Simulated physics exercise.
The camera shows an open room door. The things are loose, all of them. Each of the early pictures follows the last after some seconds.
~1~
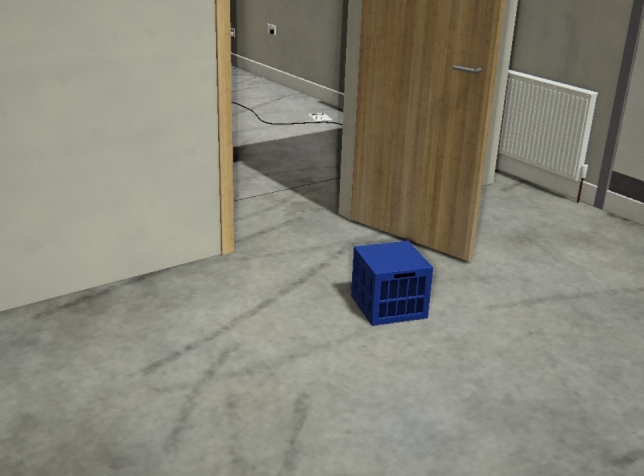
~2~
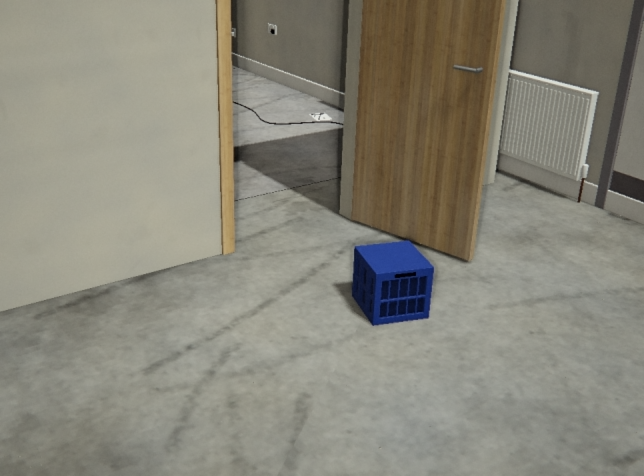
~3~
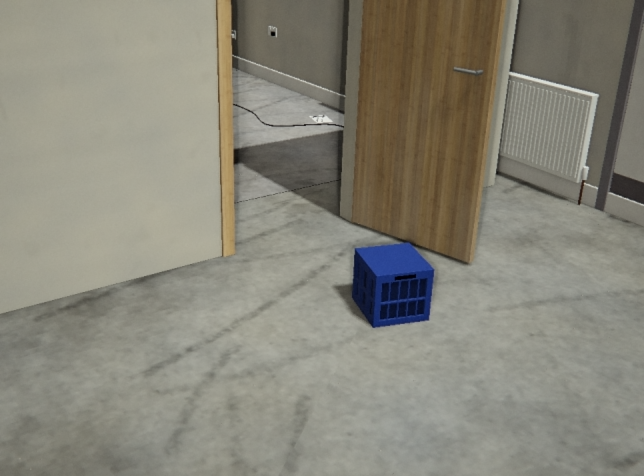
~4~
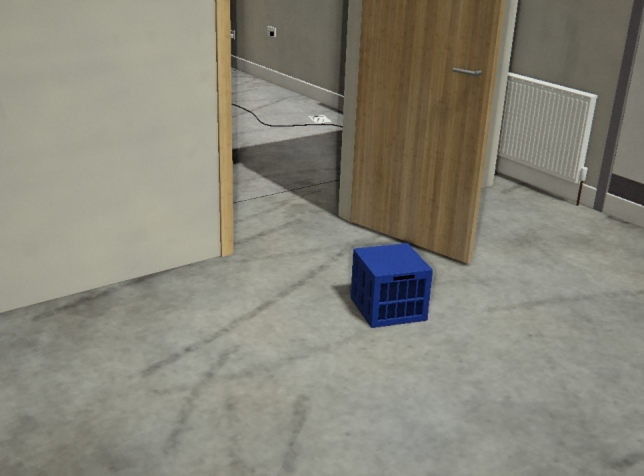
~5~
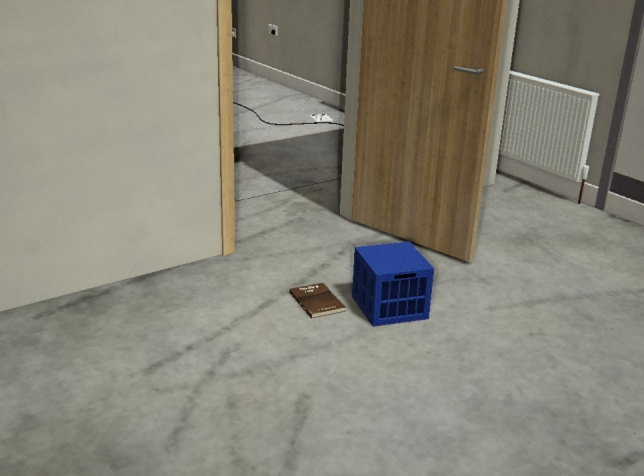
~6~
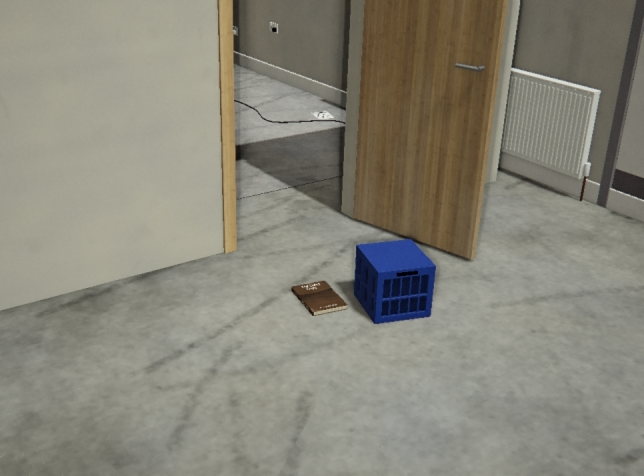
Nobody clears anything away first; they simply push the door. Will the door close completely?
The door will probably complete its swing.
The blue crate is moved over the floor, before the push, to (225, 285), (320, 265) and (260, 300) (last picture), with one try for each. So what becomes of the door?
Try 1: It makes it to the frame; try 2: It is held up; try 3: It makes it to the frame.
Then, 0.90 s after the last picture, door at 82°.
Then, 1.60 s after the last picture, door at 52°.
Then, 2.30 s after the last picture, door at 19°.
At rest, door at 0°; both in place. Seen from the same camera at the end, brown book near (319, 298).
